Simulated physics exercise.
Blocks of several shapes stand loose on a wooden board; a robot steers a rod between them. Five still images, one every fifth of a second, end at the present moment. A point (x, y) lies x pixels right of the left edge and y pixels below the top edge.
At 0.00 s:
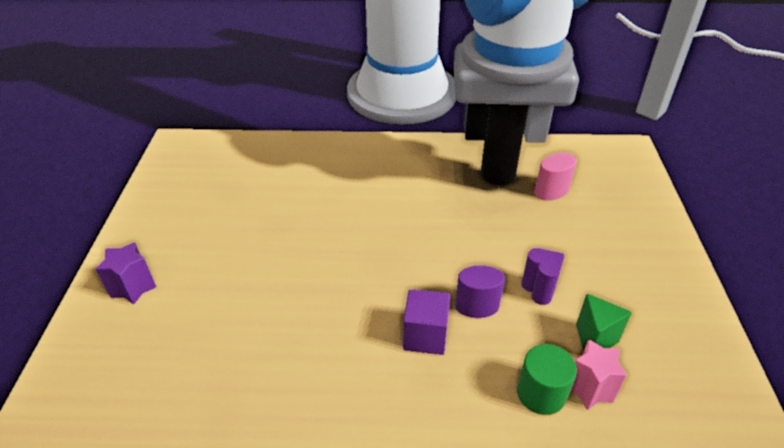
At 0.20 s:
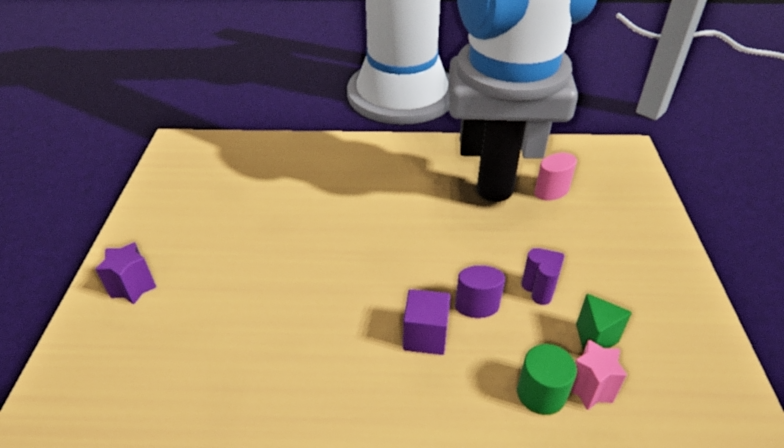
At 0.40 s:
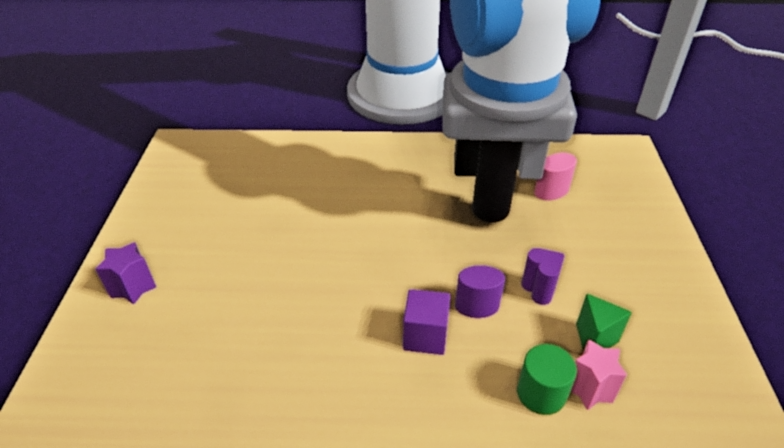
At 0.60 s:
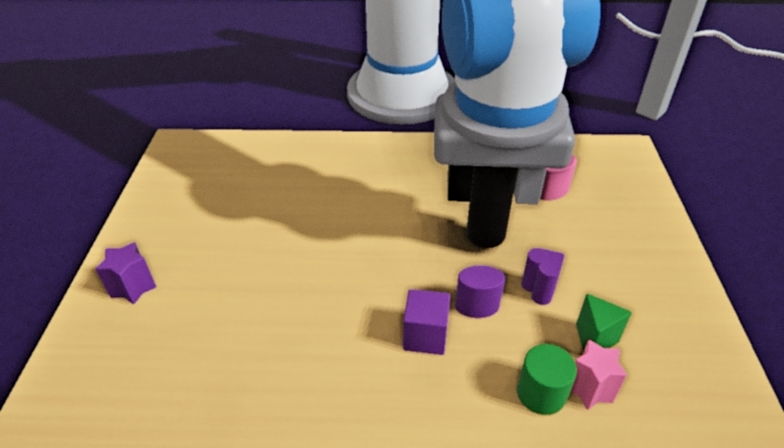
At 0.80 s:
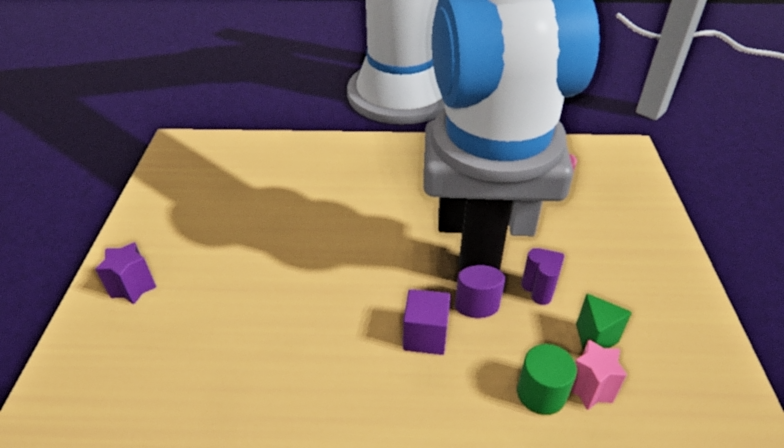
The clip opens on a wooden board scattered with purple, green and pink blocks, with a robot arm holding a black rod near the far edge. The arm moves the rod steadily toward the viewer, drifting slightly left, until it is right behind the purple rounded block, while the blocks stay still.
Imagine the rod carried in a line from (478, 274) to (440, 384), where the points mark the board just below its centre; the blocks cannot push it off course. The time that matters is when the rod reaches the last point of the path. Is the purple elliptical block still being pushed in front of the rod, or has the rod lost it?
It comes off the rod's front.
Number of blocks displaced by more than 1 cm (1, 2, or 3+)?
Two get moved.
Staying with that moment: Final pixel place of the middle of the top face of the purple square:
Close to (396, 333).
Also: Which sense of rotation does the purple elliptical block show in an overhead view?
My prediction: CCW.
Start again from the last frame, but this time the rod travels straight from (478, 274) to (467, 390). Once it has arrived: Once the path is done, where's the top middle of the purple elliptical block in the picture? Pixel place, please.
When the path ends, it will be at (471, 402).
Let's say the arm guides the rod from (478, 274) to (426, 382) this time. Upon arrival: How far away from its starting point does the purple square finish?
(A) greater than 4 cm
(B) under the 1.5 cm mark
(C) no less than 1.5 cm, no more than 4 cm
Correct choice: A.
The first path, step by step. One third of the way, rod at (468, 301); purple elliptical block at (477, 310), turned 15° anticlockwise.
Two thirds of the way, rod at (455, 337); purple square at (405, 323), turned 40° clockwise; purple elliptical block at (477, 349), turned 50° anticlockwise.
At the end, rod at (440, 377); purple square at (396, 333), turned 90° clockwise; purple elliptical block at (484, 377), turned 85° anticlockwise; purple heart-shaped block not moved.
